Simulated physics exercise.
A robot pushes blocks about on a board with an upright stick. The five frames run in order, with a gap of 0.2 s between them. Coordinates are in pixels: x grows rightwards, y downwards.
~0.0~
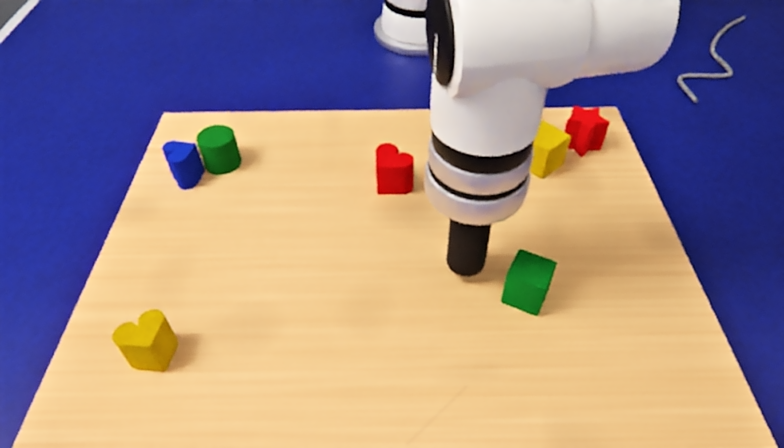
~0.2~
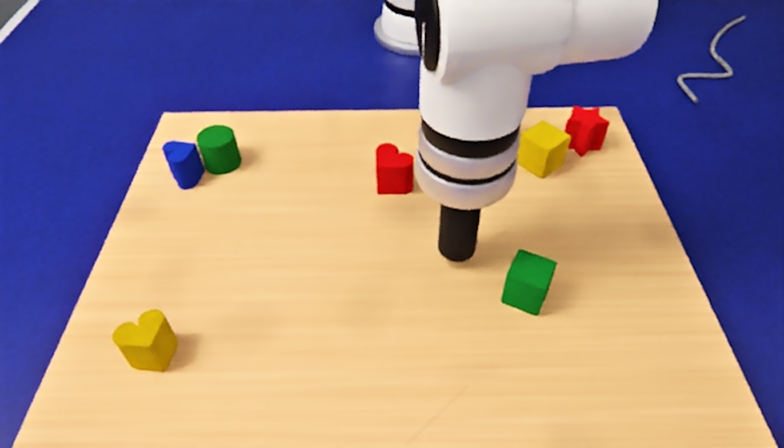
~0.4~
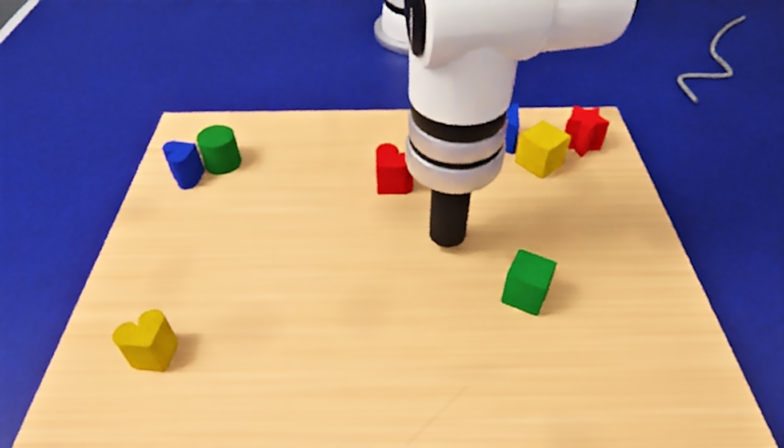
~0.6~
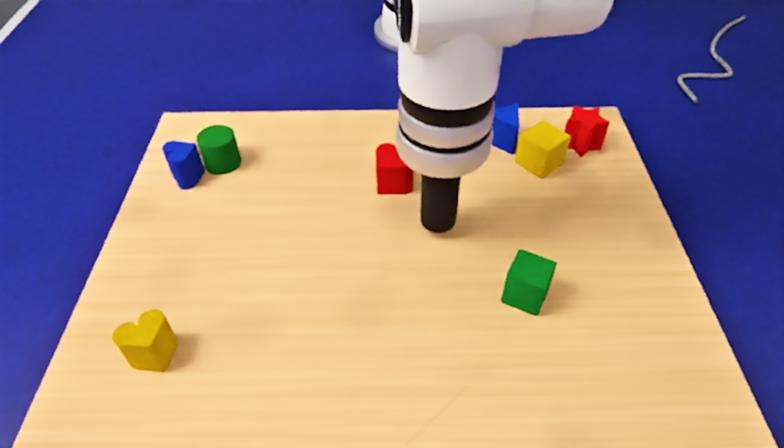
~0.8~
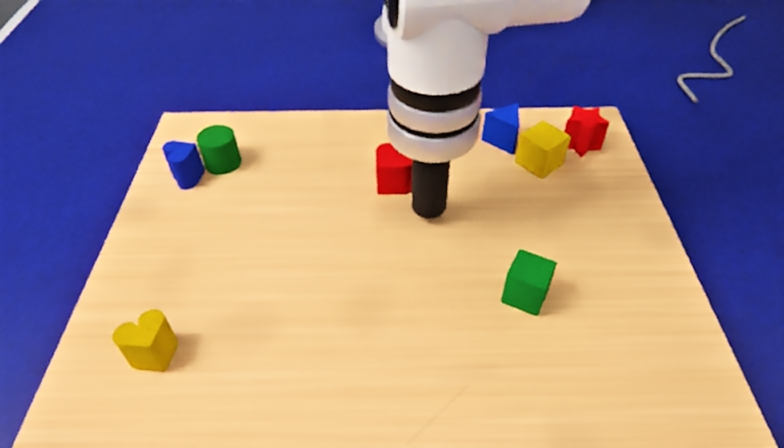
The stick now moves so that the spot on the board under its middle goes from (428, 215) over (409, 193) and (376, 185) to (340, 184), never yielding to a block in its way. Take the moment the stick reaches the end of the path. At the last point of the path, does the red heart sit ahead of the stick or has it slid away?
No longer ahead of the stick.
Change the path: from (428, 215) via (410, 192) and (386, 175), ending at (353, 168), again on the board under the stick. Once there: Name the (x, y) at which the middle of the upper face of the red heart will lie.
The point I'd pick in the picture is (324, 130).
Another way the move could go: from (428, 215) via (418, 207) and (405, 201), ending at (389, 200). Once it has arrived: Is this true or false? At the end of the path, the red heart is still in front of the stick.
False - the claim does not hold.
What follows on the original path. One third of the way, stick (409, 185); red heart (380, 148).
Two thirds of the way, stick (375, 177); red heart (353, 138).
At the end, stick (339, 176); red heart (346, 134), turned 20° clockwise.
